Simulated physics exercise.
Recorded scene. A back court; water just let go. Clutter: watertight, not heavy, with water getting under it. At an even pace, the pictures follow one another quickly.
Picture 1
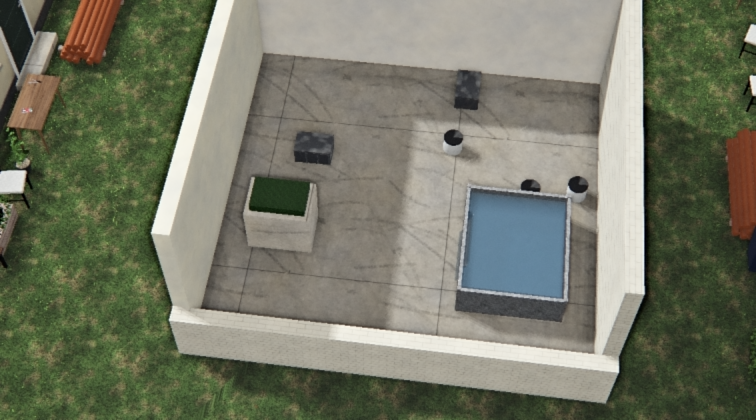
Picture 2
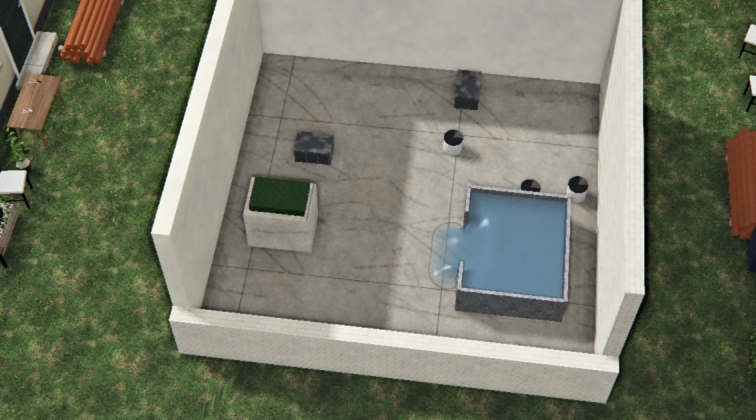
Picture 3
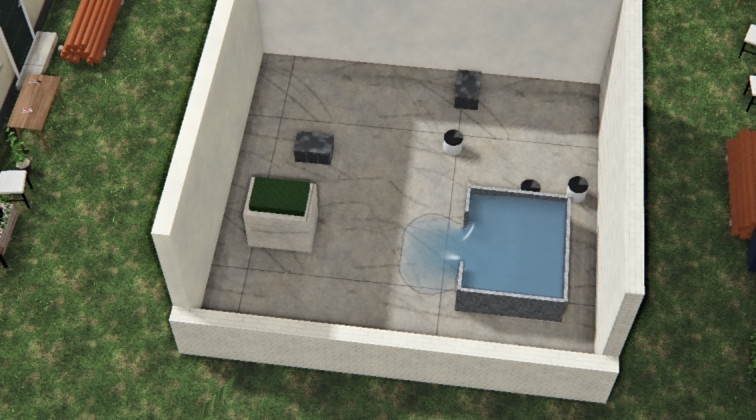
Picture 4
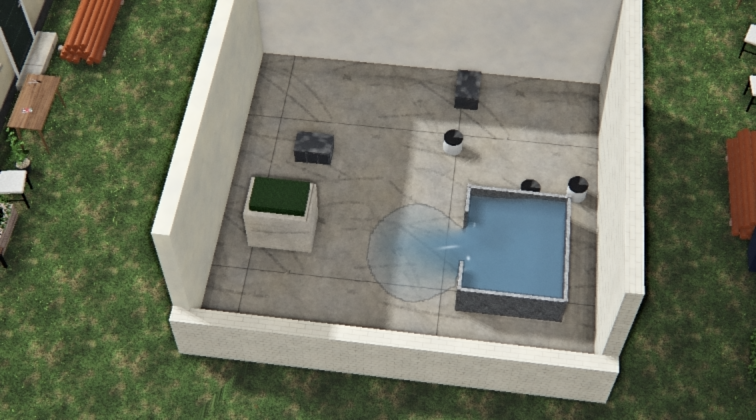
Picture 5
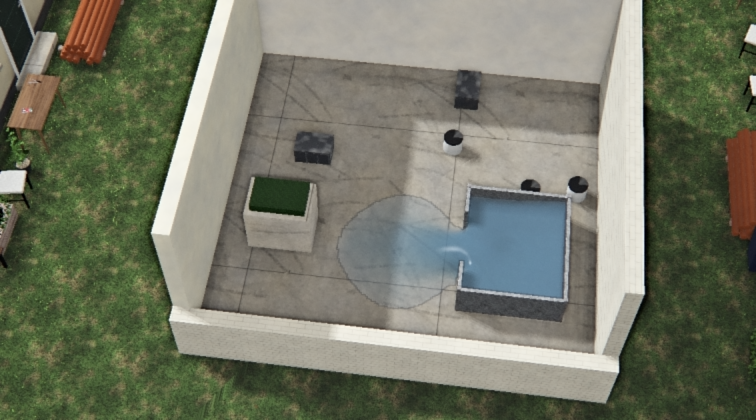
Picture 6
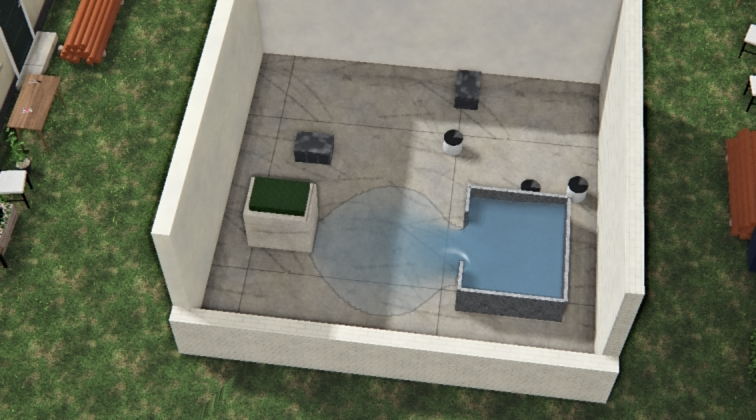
Blue water pours through a gap in the left side of a raised square pool and spreads leftward in a widening, thinning round sheet across the grey paved floor of a pale-walled court, seen from high above. A green-topped pale block stands at left, with dark blocks and small pots behind, and grass outside. Everything else stays put, and the view remains still.
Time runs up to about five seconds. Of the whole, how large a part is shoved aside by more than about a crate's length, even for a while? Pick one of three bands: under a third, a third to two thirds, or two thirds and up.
Under a third.
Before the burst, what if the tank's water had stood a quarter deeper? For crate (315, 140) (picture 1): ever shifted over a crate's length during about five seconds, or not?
Covered that distance.
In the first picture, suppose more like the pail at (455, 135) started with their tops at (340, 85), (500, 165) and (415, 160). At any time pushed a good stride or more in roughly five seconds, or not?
In order: Hardly budges, hardly budges, then hardly budges.
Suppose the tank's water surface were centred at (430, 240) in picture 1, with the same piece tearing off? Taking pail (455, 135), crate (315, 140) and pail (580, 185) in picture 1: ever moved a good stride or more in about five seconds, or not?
The three, one by one: Short of that, past that mark and short of that.
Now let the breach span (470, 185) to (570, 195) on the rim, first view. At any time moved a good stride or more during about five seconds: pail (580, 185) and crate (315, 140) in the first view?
Lab note - in sequence: Made it that far; never that far.
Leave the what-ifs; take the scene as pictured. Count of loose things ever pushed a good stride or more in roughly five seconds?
Result - 1.
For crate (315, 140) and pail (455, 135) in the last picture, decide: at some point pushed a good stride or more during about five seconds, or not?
Taking them in turn, the first covered the distance and the second fell short.
A moment on, 0 of 5 are well off their spots; 0 afloat.
Next, 0 of 5 are well off their spots; 0 afloat.
Later, 1 of 5 are well off their spots; 0 afloat.
In the end, 1 of 5 are well off their spots, and 1 have been at some point; 0 afloat.
